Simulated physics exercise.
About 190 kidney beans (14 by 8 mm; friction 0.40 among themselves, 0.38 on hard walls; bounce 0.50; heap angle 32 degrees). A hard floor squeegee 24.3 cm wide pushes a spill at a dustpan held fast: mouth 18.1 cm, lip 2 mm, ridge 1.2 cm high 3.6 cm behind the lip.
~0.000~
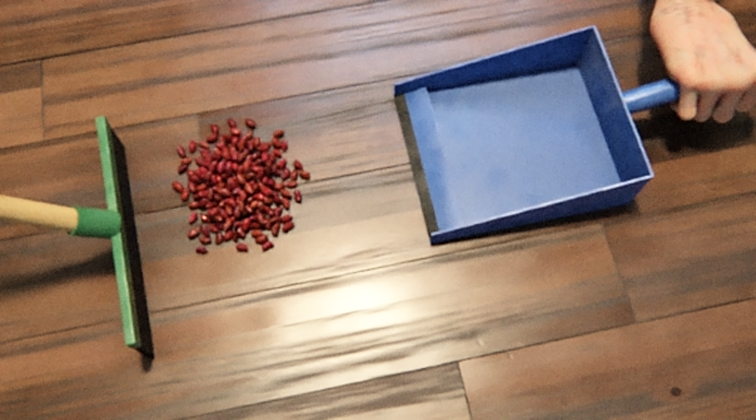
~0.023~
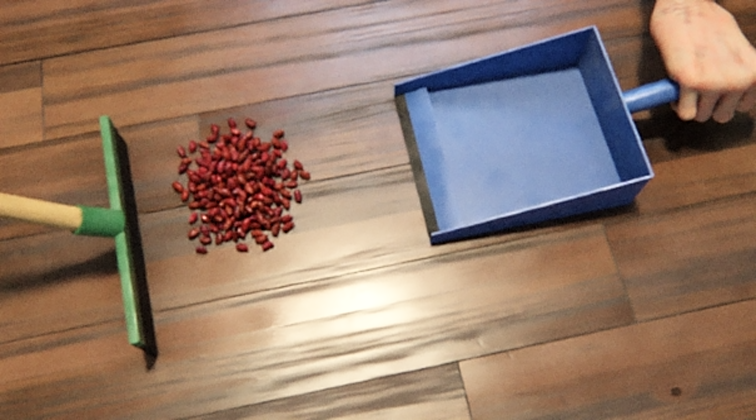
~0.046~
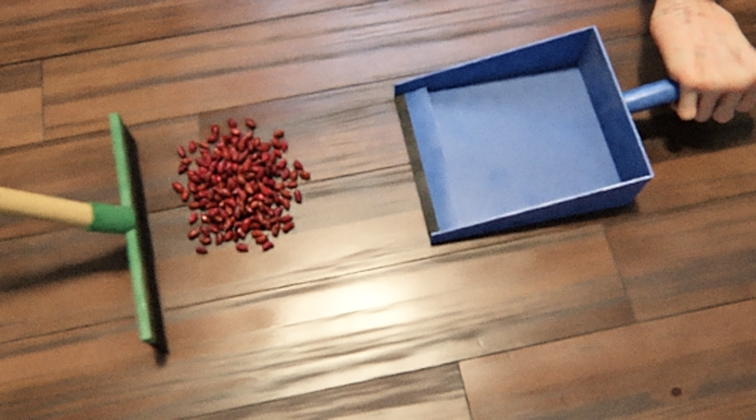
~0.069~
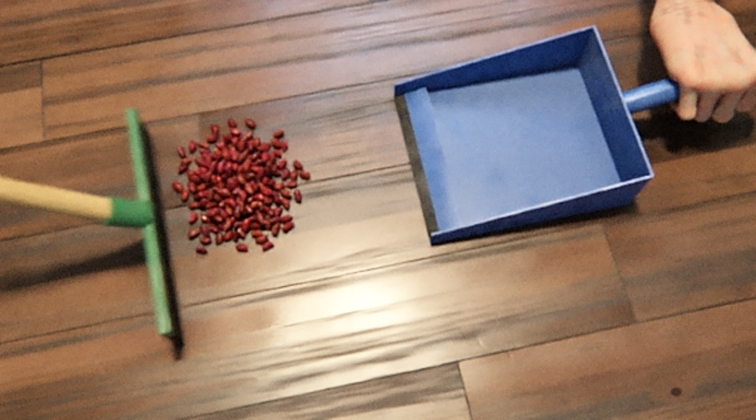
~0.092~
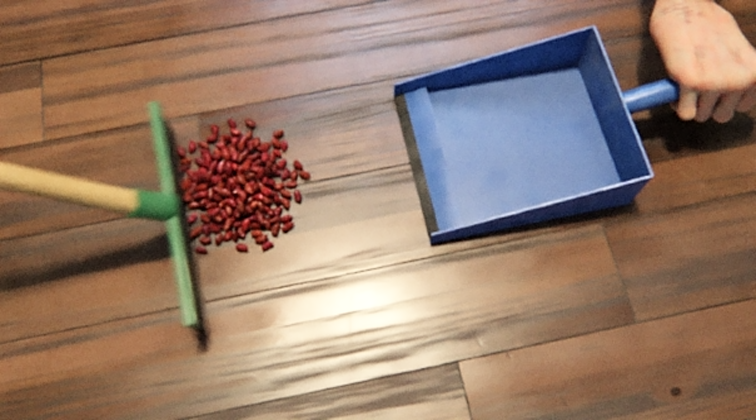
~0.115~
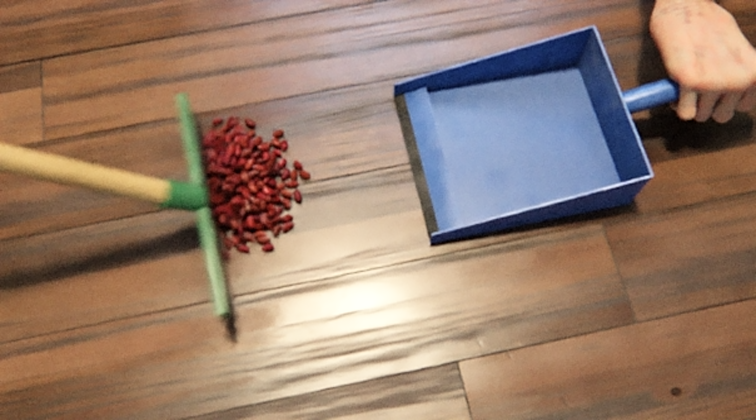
A hand holds a blue dustpan still while a green squeegee slides right into red beans.
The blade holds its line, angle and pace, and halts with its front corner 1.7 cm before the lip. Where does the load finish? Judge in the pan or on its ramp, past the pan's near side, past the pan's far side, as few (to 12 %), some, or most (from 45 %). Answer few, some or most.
In the pan or on its ramp: Most; past the pan's near side: Few; past the pan's far side: Some.
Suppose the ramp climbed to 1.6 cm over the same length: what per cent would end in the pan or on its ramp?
It would be near 55 per cent.
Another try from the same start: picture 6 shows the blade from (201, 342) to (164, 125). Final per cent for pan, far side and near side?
Pan 40, far 15, near 10.
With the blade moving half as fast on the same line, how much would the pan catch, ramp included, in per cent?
It would be near 45 per cent.
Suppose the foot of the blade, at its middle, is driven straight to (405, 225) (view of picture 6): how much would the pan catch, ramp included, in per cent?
Some 55 per cent.
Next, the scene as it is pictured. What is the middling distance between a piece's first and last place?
Some 26 cm.
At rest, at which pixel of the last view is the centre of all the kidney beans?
At about (462, 124).
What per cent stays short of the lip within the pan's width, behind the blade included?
Some 20 per cent.
Then, at 0.21 s, middle of the blade 10 cm from the lip; 0 % over the lip, far side 10 %, near side 0 %.
After 0.27 s, middle of the blade 4 cm from the lip; 15 % over the lip, far side 15 %, near side 5 %.
Then, at 0.47 s, middle of the blade 2 cm from the lip; 60 % over the lip, far side 20 %, near side 5 %.
At rest (2.7 s), pan 60 %, near side 5 %, far side 20 %, in front of the lip or behind the blade 20 %.
